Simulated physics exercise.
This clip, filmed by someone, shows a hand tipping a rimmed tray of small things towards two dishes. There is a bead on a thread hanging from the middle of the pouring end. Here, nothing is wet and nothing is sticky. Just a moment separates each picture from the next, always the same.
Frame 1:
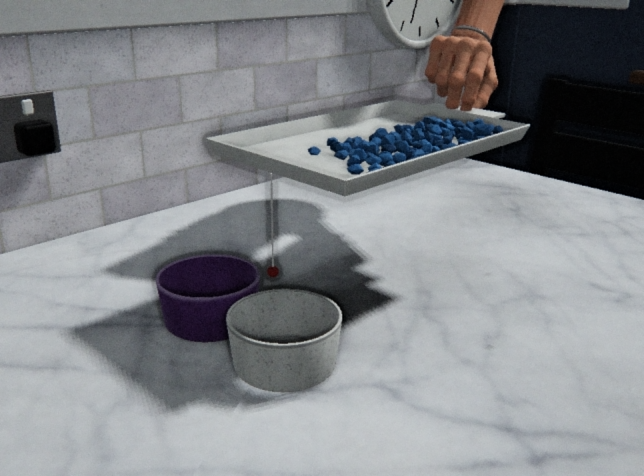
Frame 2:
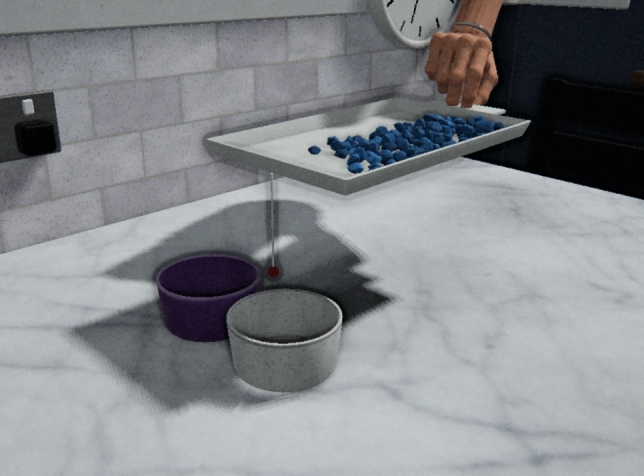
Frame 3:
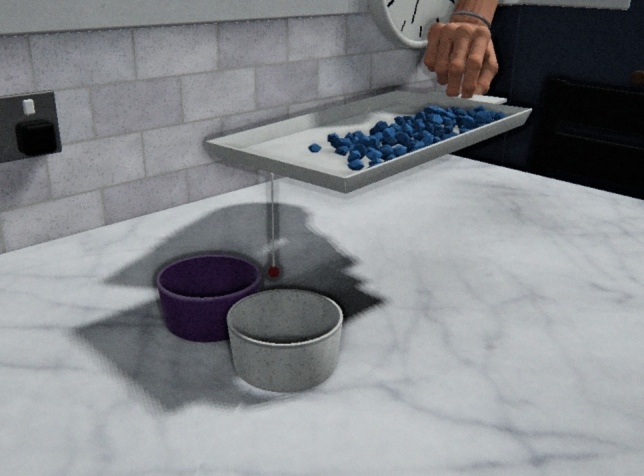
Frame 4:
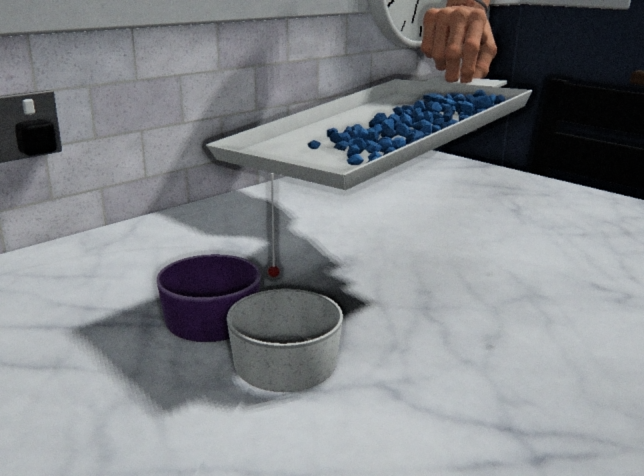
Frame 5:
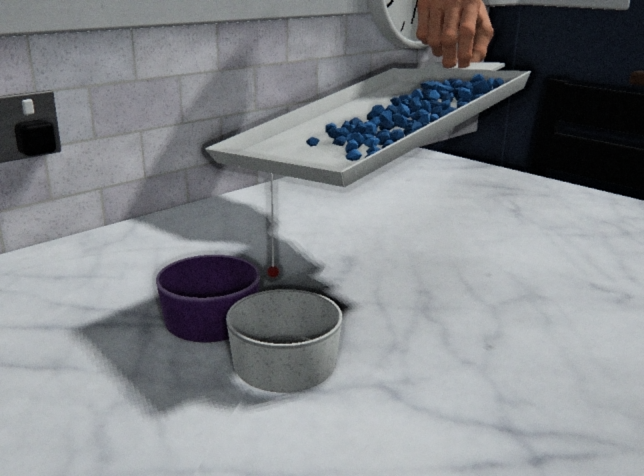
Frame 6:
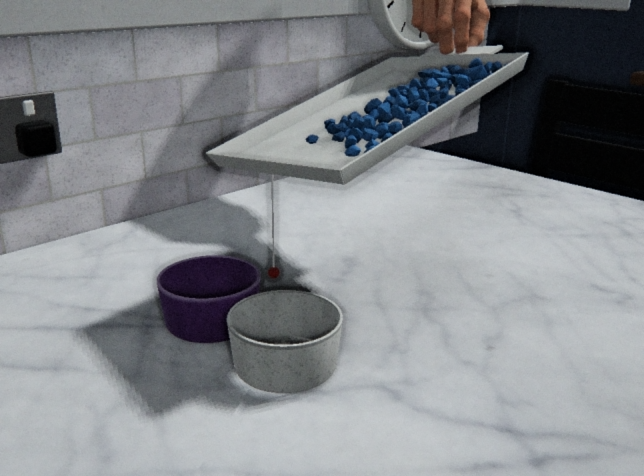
At the start, a hand holds a level rimmed tray of small blue stones above a marble counter, near a purple dish and a grey dish. The hand then raises the far end gradually, tilting the tray towards its near left corner, while the stones stay bunched and the dishes remain still.
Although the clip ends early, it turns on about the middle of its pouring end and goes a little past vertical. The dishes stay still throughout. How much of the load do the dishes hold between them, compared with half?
Between them the dishes hold more than half of the load.
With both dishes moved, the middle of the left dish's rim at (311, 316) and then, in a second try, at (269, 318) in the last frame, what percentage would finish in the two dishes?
That makes 0 per cent, followed by 0 per cent.
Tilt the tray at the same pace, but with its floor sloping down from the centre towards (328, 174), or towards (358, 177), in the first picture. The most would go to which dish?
Going by the two slopes in order, it's the right-side one and then the right-side one.
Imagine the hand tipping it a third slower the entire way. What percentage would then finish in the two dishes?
It would be close to 80 per cent.
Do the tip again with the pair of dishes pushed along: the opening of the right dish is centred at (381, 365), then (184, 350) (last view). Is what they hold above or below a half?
At place one a lesser share; at place two a lesser share.
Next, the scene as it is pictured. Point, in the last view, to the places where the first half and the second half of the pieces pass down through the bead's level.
First around (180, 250), afterwards around (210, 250).
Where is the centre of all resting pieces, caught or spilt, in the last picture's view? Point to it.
I'd place the middle at about (203, 308).
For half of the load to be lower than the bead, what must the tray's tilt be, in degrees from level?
At roughly 70°.
Just after the last frame, tray tipped steeply; almost all on the tray; just a few in the left dish; about a tenth in the air.
A moment on, tray tipped right over; about a tenth on the tray; roughly half in the left dish; roughly a quarter outside both; about a tenth in the air.
Further on, tray tipped past a quarter turn; roughly two thirds in the left dish; roughly a quarter outside both.
When it is over, tray tipped past a quarter turn; not one in the right dish; roughly two thirds in the left dish; roughly a quarter outside both.
